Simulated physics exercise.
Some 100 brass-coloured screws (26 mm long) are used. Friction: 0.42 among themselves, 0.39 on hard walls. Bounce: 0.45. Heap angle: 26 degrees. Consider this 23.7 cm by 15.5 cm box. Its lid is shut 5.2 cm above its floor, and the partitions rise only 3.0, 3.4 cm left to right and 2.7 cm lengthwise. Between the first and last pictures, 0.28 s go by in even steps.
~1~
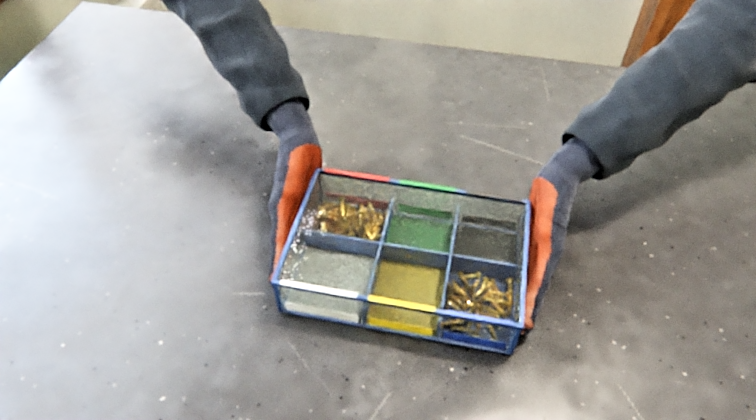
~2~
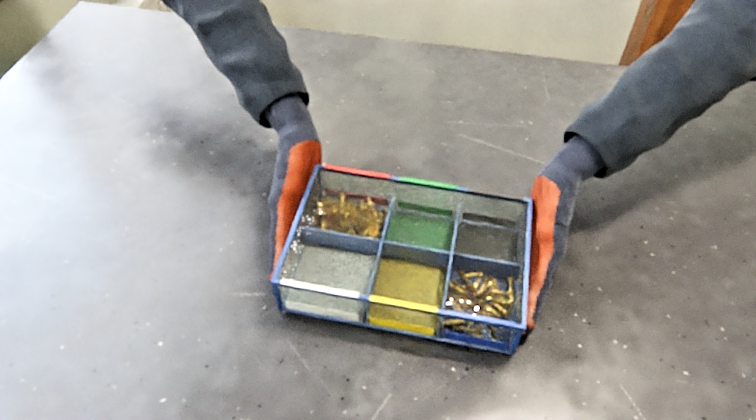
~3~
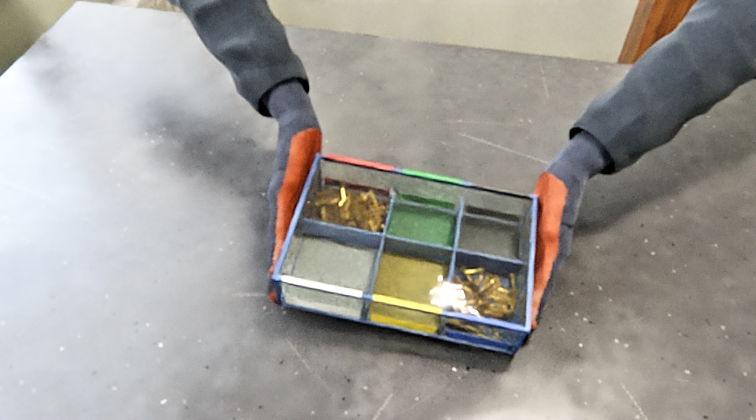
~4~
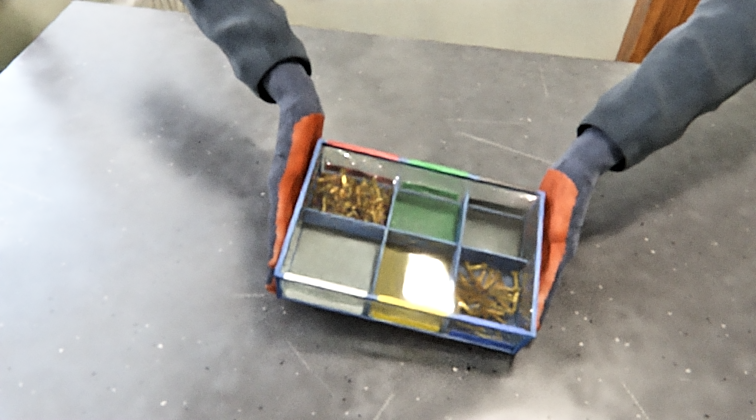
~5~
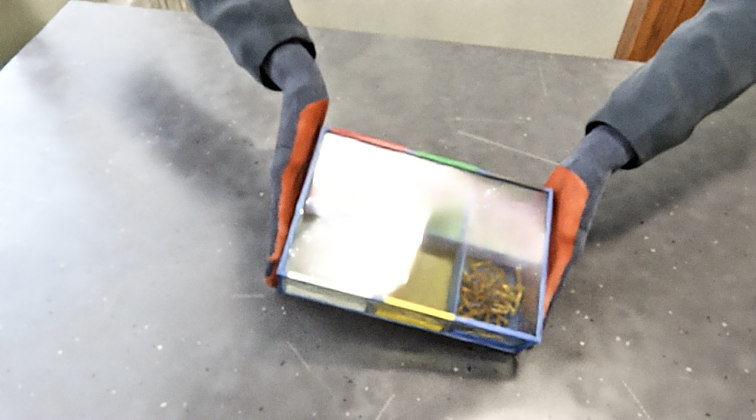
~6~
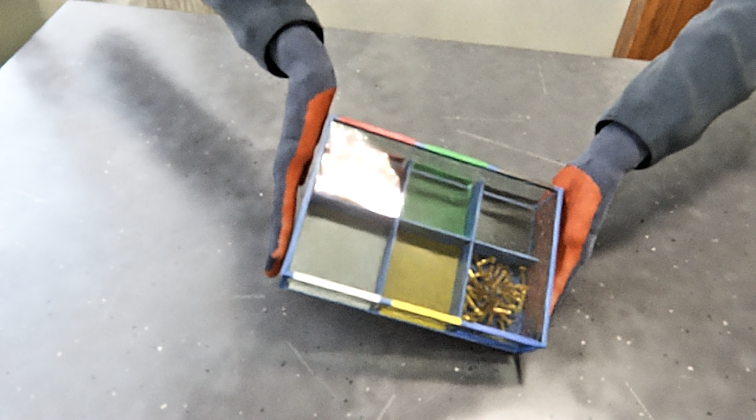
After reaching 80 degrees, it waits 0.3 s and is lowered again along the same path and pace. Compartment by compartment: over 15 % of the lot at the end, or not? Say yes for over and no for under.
Red: Yes; blue: Yes; green: No; yellow: Yes; white: No; black: No.
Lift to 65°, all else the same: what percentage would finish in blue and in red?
The blue compartment would hold 40 per cent, the red one 35 per cent.
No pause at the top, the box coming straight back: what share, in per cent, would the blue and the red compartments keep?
In that case blue keeps 40% and red keeps 20%.
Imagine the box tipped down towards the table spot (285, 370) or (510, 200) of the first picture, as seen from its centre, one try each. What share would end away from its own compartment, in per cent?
20 and 15 %.
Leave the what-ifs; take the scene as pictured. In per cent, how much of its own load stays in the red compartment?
Close to 30 in a hundred.
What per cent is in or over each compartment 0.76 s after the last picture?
Red 35, blue 40, green 0, yellow 15, white 5, black 0.
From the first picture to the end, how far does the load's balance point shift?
I'd say close to 7.5 cm in total.
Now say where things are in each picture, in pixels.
In the first picture, box tilt 0 degrees, front corners at (276, 281) and (519, 325); red 60 %, blue 40 %.
In the second picture, box tilt 1 degrees, front corners at (277, 280) and (521, 326).
In the third picture, box tilt 6 degrees, front corners at (278, 277) and (525, 329), lowest corner right front.
In the fourth picture, box tilt 12 degrees, front corners at (279, 273) and (531, 333), lowest corner right front.
In the fifth picture, box tilt 18 degrees, front corners at (283, 272) and (536, 338), lowest corner right front.
In the sixth picture, box tilt 24 degrees, front corners at (288, 272) and (541, 343), lowest corner right front; red 60 %, blue 40 %.
Then, 0.76 s after the last picture, tilt 80 degrees; red 35 %, blue 40 %, yellow 15 %, white 5 %.
Then, 1.27 s after the last picture, tilt 40 degrees; red 20 %, blue 50 %, yellow 25 %, white 5 %.
Then, 1.84 s after the last picture, tilt 0 degrees; red 20 %, blue 50 %, yellow 25 %, white 5 %.
In the end, red 20 %, blue 50 %, green 0 %, yellow 25 %, white 5 %, black 0 %.
